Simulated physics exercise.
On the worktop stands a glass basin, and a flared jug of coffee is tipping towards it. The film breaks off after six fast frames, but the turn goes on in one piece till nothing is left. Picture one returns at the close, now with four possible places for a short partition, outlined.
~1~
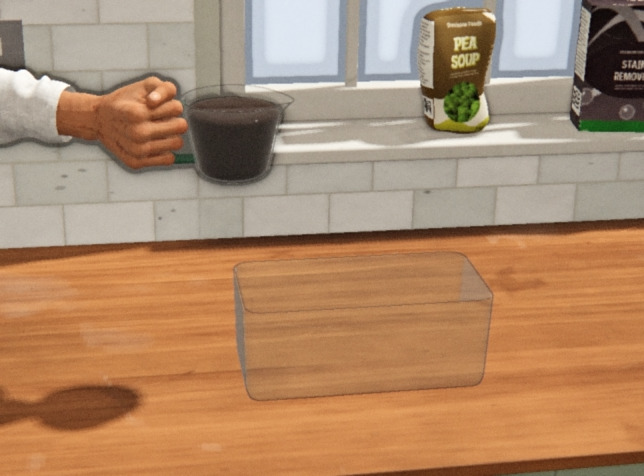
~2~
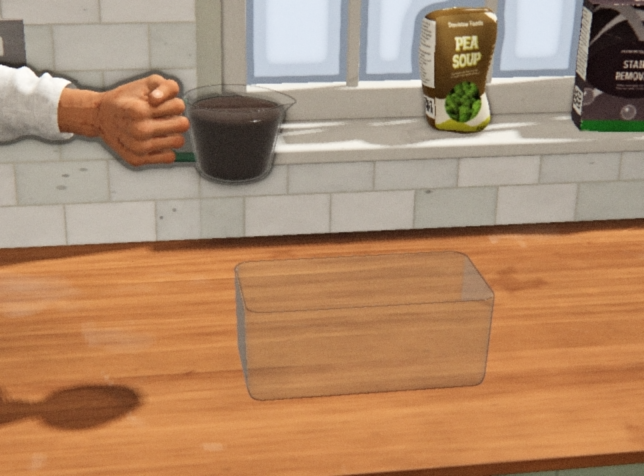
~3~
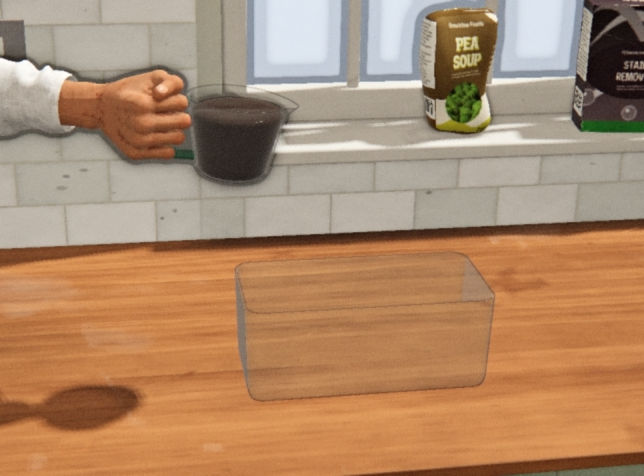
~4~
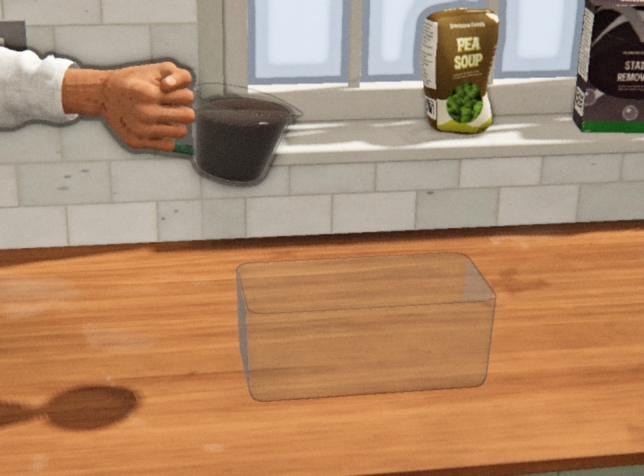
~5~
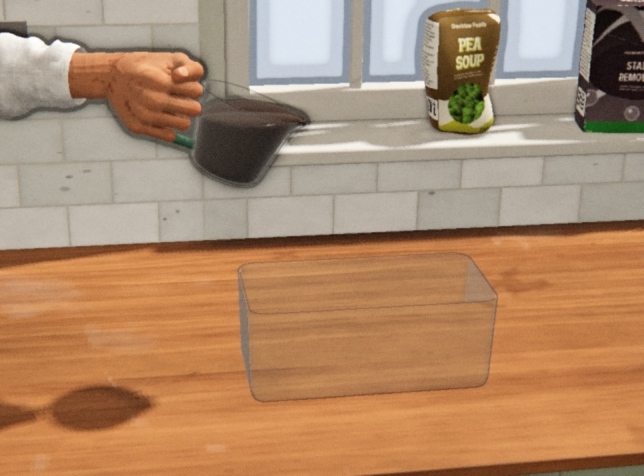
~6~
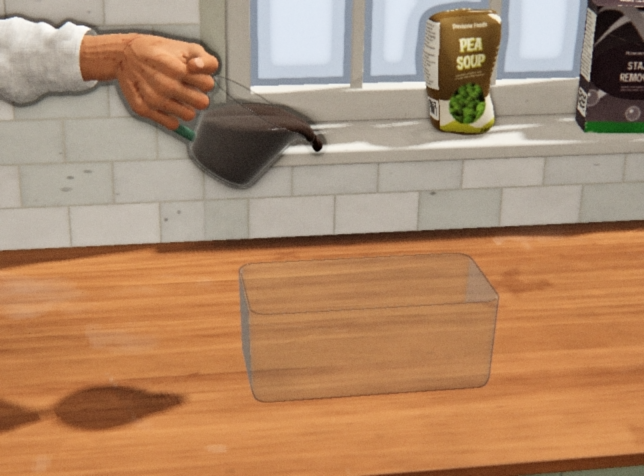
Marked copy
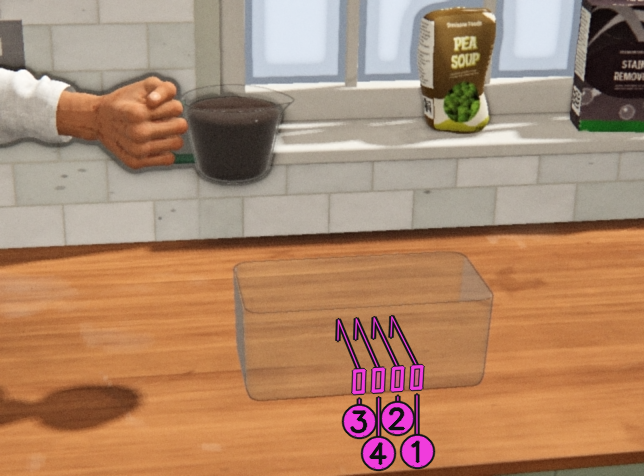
A hand tips a jug of dark coffee rightward until the liquid runs over its lip.
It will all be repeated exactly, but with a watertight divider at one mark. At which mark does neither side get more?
Take 3.
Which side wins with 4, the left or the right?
The left side.
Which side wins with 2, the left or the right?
The left side.
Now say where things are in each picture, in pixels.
In the first picture, upright, lip at (293, 99); basin from (246, 398) to (483, 381); nothing has left yet.
In the second picture, upright, lip at (295, 100); nothing has left yet.
In the third picture, tipped about 6°, lip at (298, 105); nothing has left yet.
In the fourth picture, tipped about 13°, lip at (302, 113); nothing has left yet.
In the fifth picture, tipped about 22°, lip at (306, 123); coffee is over the lip, down to (302, 122).
In the sixth picture, tipped about 32°, lip at (307, 136); coffee is over the lip, down to (317, 147).
On the marked copy, 1 at (416, 395); 2 at (397, 396); 3 at (359, 399); 4 at (378, 397).
With 1, about 83 % ends left of the wall and 15 % right of it.
With 2, about 86 % ends left of the wall and 11 % right of it; 3 % is lost outside.
With 3, about 45 % ends left of the wall and 53 % right of it.
With 4, about 76 % ends left of the wall and 20 % right of it; 4 % is lost outside.
